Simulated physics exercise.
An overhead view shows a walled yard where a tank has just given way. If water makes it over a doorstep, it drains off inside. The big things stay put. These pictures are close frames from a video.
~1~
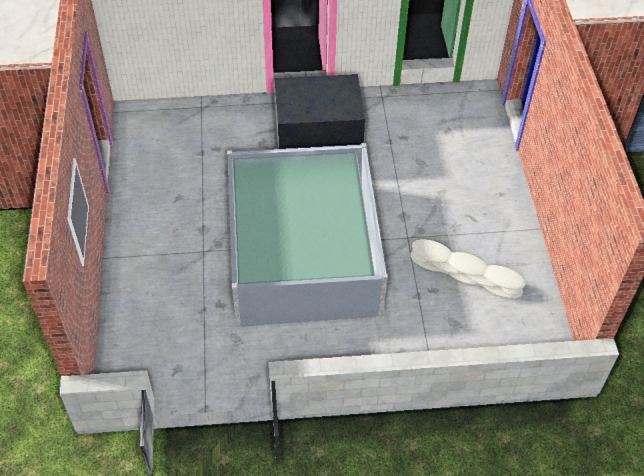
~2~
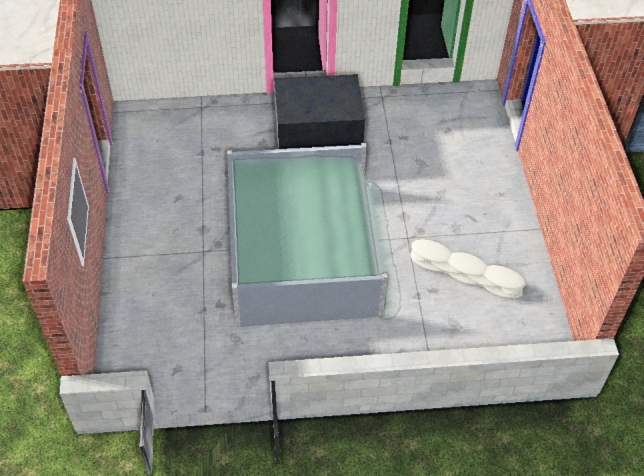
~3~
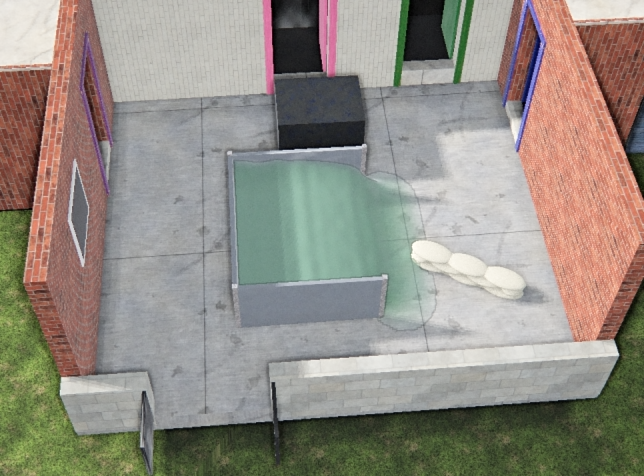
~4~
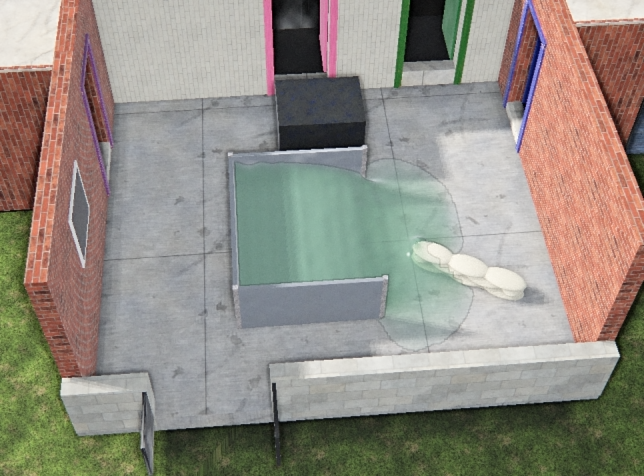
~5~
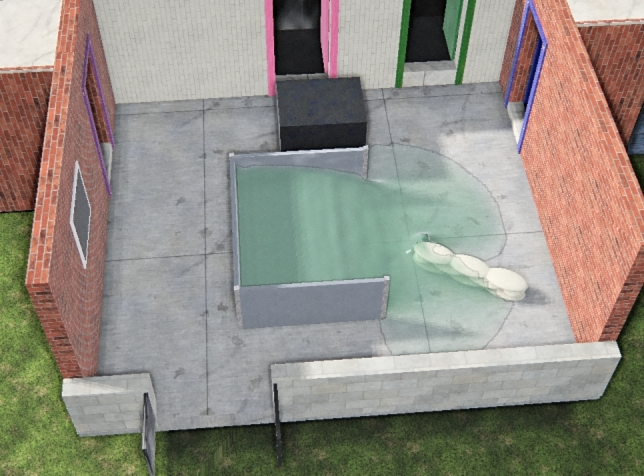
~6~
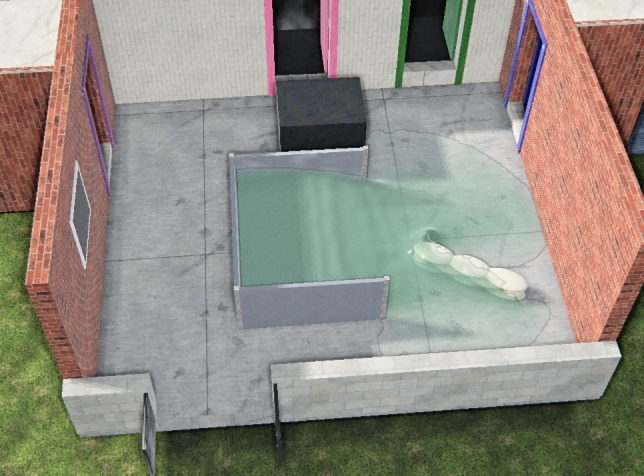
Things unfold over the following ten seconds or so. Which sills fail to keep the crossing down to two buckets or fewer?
My prediction: The blue door lets the inflow pass two buckets; the pink door keeps the inflow to two buckets or less; the green door keeps the inflow to two buckets or less; the purple door keeps the inflow to two buckets or less.
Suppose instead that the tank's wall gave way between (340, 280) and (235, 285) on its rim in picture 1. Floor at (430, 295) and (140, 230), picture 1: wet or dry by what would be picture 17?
Log: Point 1 inundated; point 2 unreached.
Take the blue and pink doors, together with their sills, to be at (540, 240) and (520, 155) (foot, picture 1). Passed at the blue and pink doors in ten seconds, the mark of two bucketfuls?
Going through them, I find the blue door door overflows and the pink door door overflows.
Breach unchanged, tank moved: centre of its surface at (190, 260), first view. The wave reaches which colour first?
It's the blue one.
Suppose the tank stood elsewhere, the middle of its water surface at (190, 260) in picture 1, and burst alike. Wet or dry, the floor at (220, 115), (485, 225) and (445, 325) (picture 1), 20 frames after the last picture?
Taking the three spots in that order, I'd say spared, then drenched, then drenched.
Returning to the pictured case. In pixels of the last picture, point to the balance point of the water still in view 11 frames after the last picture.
At roughly (430, 244).
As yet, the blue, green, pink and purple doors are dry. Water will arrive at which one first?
Answer: The blue-painted one.
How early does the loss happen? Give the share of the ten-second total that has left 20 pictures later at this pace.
Near 15 in a hundred.
A moment on, water covers 40 % of the floor; the blue door wet at the sill, nothing in, the pink door not reached, the green door not reached, the purple door not reached.
Next, water covers 40 % of the floor; the blue door under two buckets in, the pink door not reached, the green door wet at the sill, nothing in, the purple door not reached.
Then, water covers 60 % of the floor; the blue door over two buckets in, the pink door wet at the sill, nothing in, the green door wet at the sill, nothing in, the purple door not reached.
Later, water covers 90 % of the floor; the blue door over two buckets in, the pink door wet at the sill, nothing in, the green door wet at the sill, nothing in, the purple door wet at the sill, nothing in.
In the end, water covers 95 % of the floor; the blue door over two buckets in, the pink door wet at the sill, nothing in, the green door wet at the sill, nothing in, the purple door wet at the sill, nothing in.
